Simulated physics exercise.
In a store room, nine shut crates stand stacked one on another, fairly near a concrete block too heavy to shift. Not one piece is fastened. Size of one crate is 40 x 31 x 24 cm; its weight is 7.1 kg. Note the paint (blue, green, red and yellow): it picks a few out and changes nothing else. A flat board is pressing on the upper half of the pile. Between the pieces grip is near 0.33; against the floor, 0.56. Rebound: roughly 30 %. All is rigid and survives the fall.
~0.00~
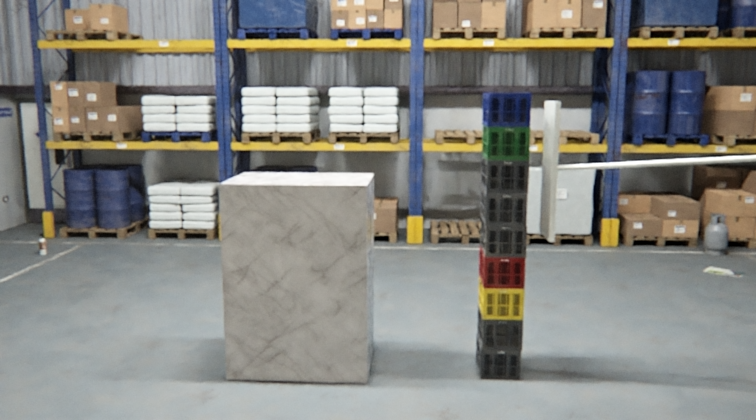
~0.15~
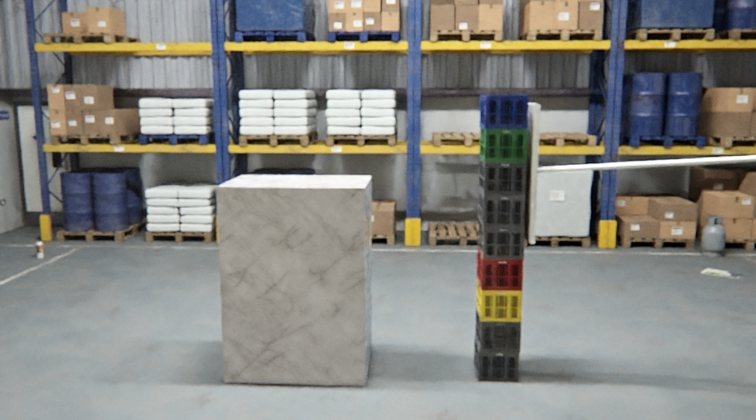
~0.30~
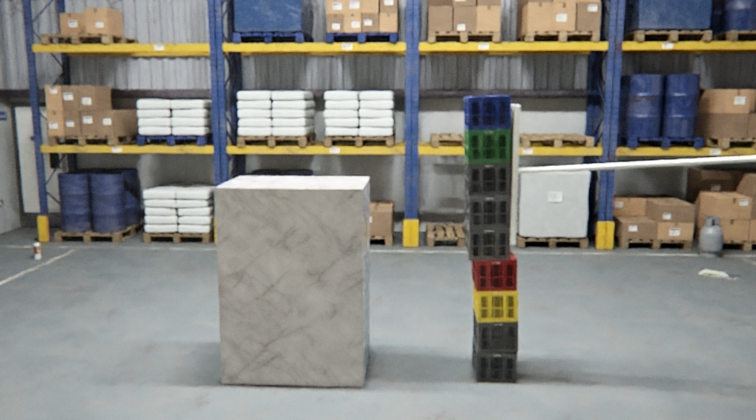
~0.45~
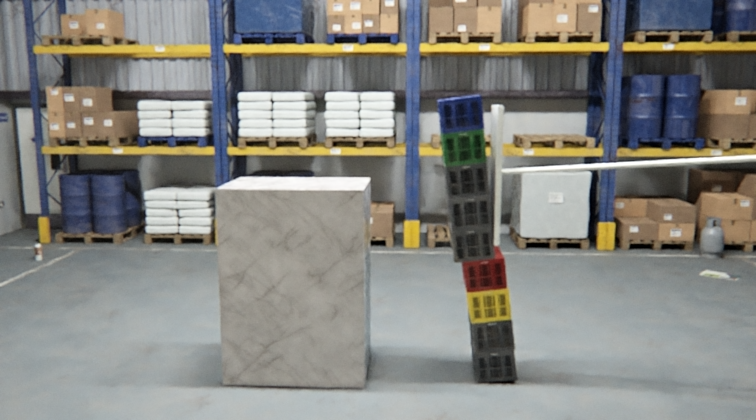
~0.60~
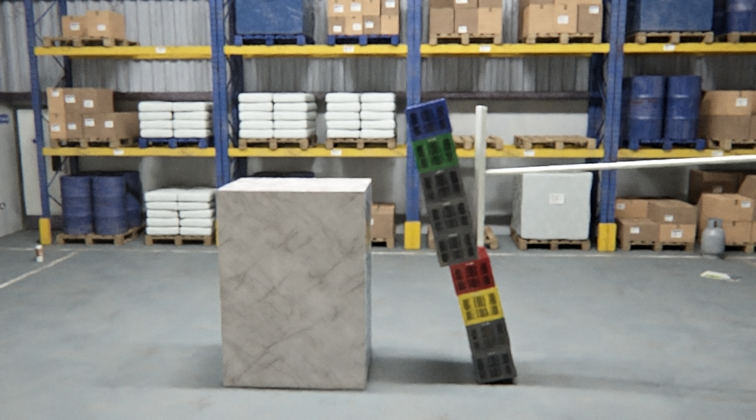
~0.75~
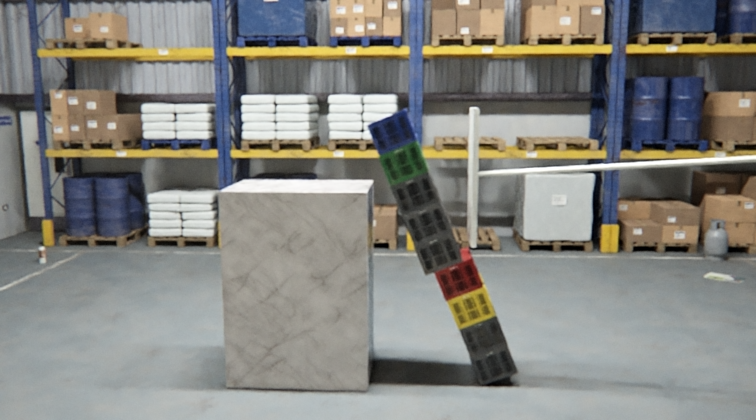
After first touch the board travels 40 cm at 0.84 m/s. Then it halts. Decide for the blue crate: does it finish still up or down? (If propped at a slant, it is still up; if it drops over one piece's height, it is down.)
It finishes down.
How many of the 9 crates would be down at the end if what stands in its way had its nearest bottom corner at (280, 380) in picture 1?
Then 7.
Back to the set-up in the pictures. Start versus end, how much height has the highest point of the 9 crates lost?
Roughly 30 cm.
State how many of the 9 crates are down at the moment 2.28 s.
At that moment 1.
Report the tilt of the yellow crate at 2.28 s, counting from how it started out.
Close to 40° of tilt compared with the start.
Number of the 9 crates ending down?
Tally: 1.
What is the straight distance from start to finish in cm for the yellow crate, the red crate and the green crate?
Net displacement, roughly: Yellow ~ 40 cm, red ~ 60 cm, green ~ 90 cm.
After 0.82 s, none of the 9 crates down, 9 disturbed; blue crate 27° from how it stood, 18 cm lower; green crate 27° from how it stood, 15 cm lower.
After 1.08 s, 1 of the 9 crates down; blue crate on its side; green crate 36° from how it stood, 14 cm lower.
After 2.28 s, 1 of the 9 crates down; blue crate 69° from how it stood, 1.78 m lower; yellow crate 35° from how it stood.
In the end (3.3 s), 1 of the 9 crates down; blue crate upside down; yellow crate 35° from how it stood; red crate 35° from how it stood, 9 cm lower. From the last view, middles, blue crate near (66, 411), yellow crate near (448, 307).
